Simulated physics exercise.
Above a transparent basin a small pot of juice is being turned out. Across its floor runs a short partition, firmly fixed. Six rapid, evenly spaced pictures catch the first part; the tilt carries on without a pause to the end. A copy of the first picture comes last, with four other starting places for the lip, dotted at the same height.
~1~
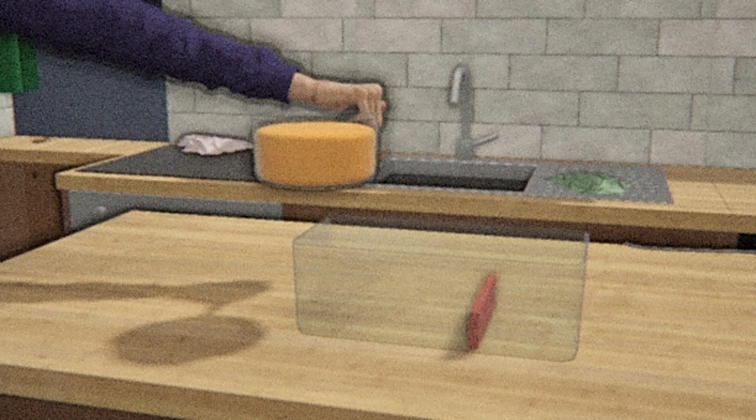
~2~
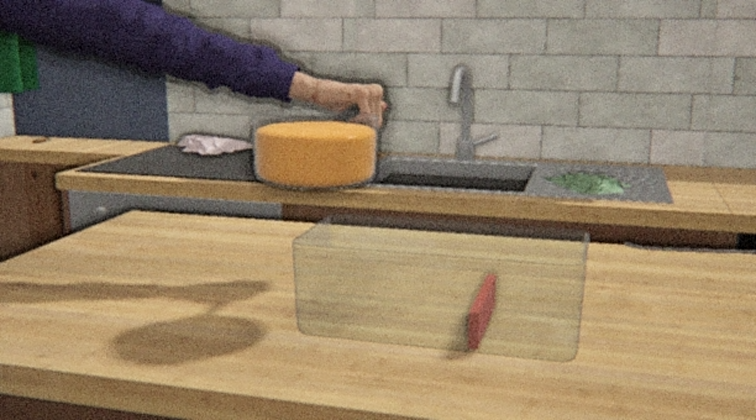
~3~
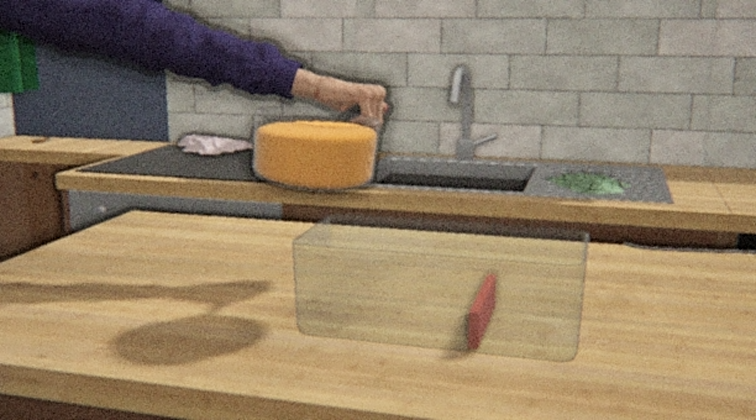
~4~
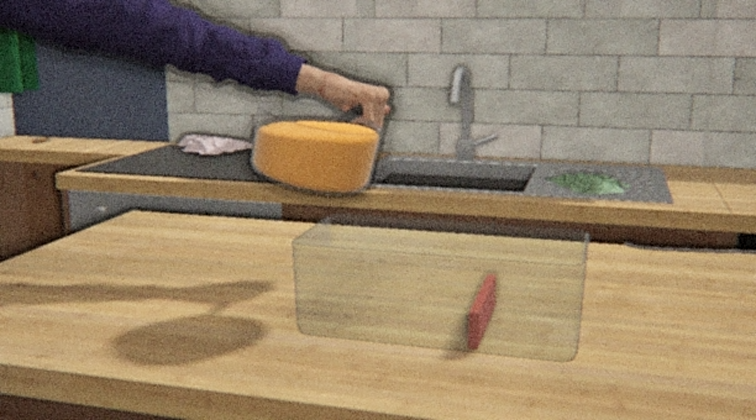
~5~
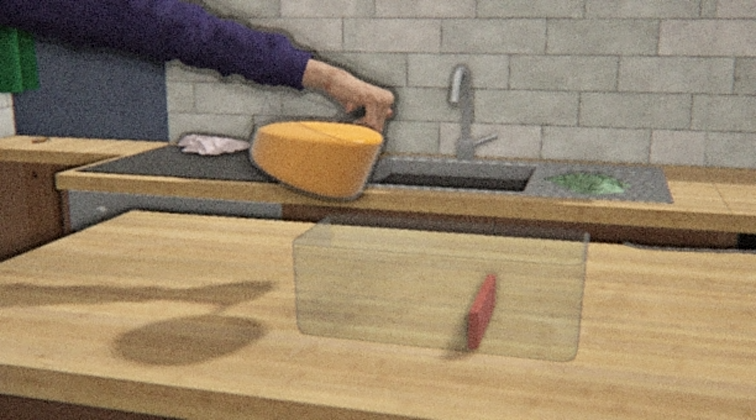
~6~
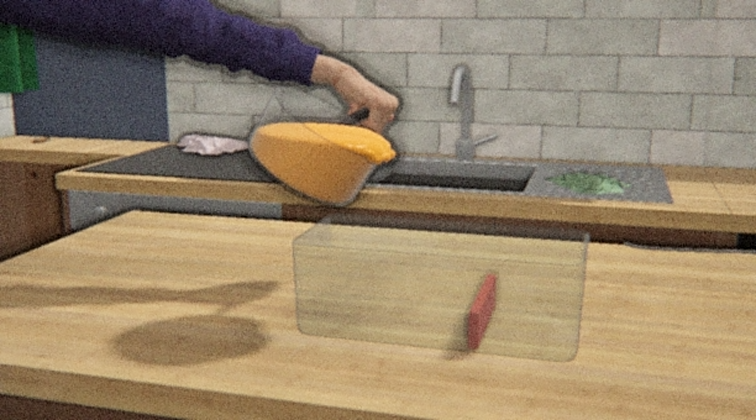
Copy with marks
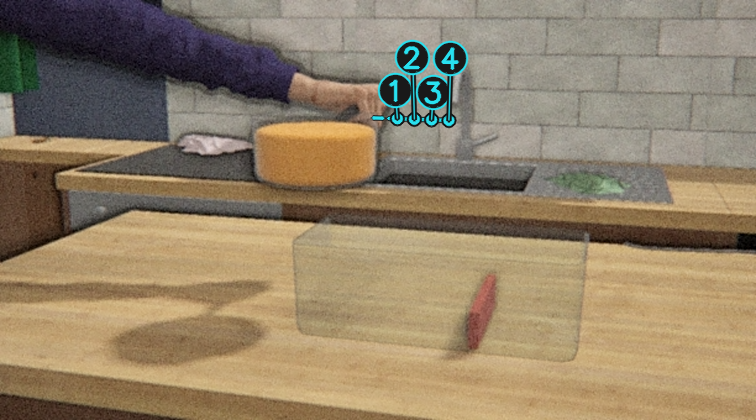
The clip opens on a purple-sleeved arm holding a small pot of orange juice upright above a clear basin with a short red partition on a wooden counter. The hand gradually tilts the pot to the right, and the juice slides toward the lip until a little bulges just over it.
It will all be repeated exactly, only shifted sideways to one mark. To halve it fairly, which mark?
Go for 4.
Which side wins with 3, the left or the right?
The left side.
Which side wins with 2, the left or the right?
The left one.
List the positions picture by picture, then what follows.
Upright, lip at (373, 117); basin from (298, 331) to (577, 361); top of the wall at (484, 292); nothing has left yet.
Upright, lip at (374, 119); nothing has left yet.
Tipped about 6°, lip at (376, 124); nothing has left yet.
Tipped about 12°, lip at (378, 131); nothing has left yet.
Tipped about 21°, lip at (380, 142); juice is over the lip, down to (380, 142).
Tipped about 32°, lip at (380, 154); juice is over the lip, down to (382, 160).
On the marked copy, 1 at (397, 118); 2 at (414, 119); 3 at (431, 119); 4 at (448, 120).
With 1, about 90 % ends left of the wall and 9 % right of it.
With 2, about 86 % ends left of the wall and 10 % right of it; 4 % is lost outside.
With 3, about 68 % ends left of the wall and 28 % right of it; 3 % is lost outside.
With 4, about 51 % ends left of the wall and 48 % right of it.
